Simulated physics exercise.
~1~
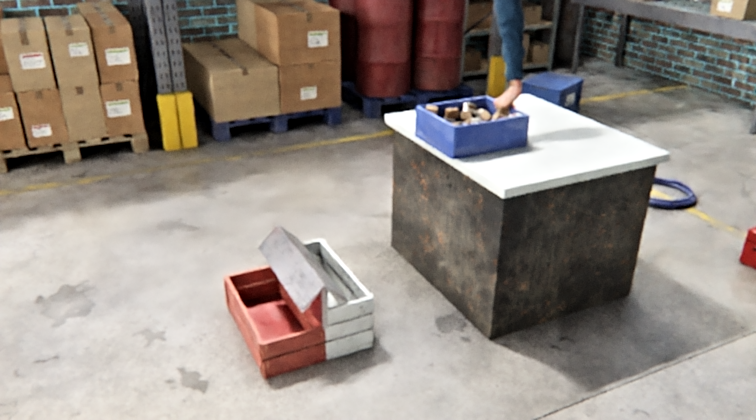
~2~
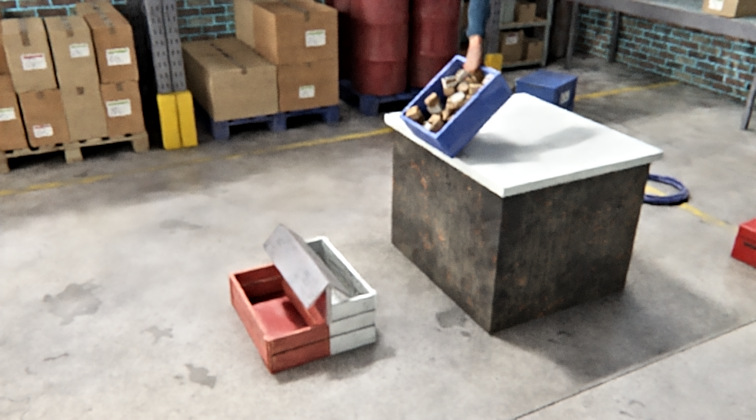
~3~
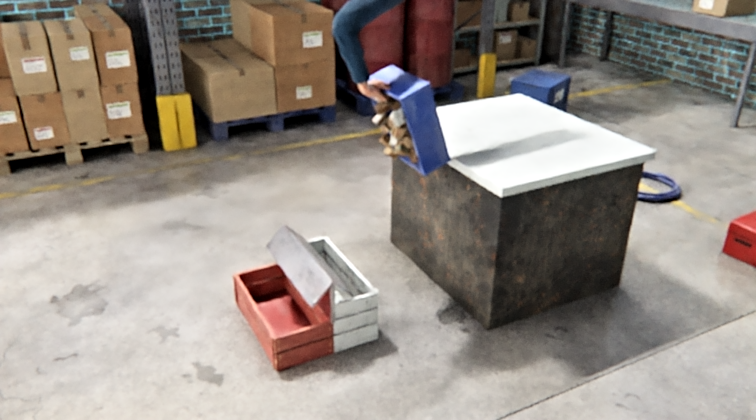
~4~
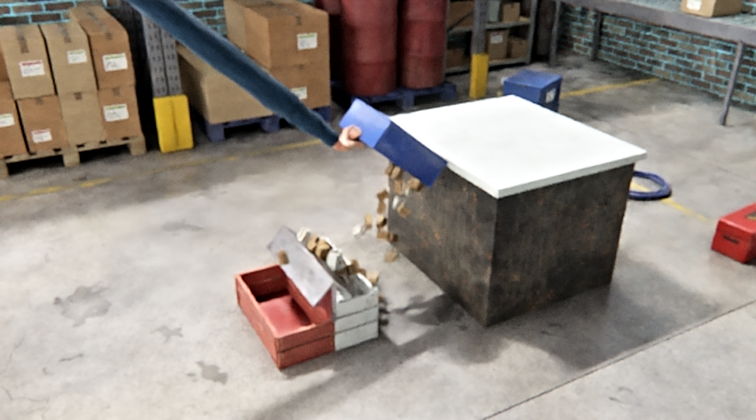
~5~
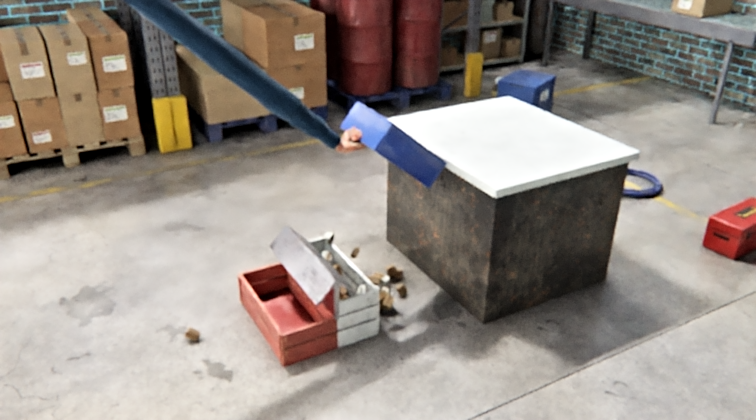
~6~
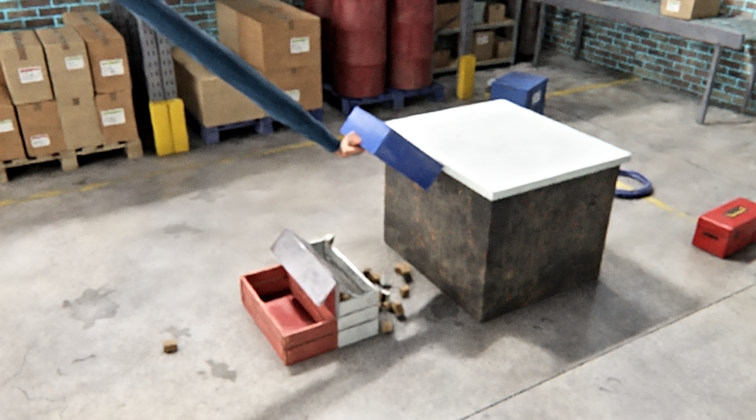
A blue box filled with small brown parcels sits on a white-topped bench, steadied by a hand, above a joined red bin and white box on the concrete floor. The hand raises one end and tips the box toward the bench's left edge. It swings past upright, and the parcels begin to slide out. As the arm turns it further over, they pour down in a stream around the white box. Some land inside, while many scatter on the floor beside the bench. One parcel comes to rest alone beyond the red bin as the emptied box stays tipped.
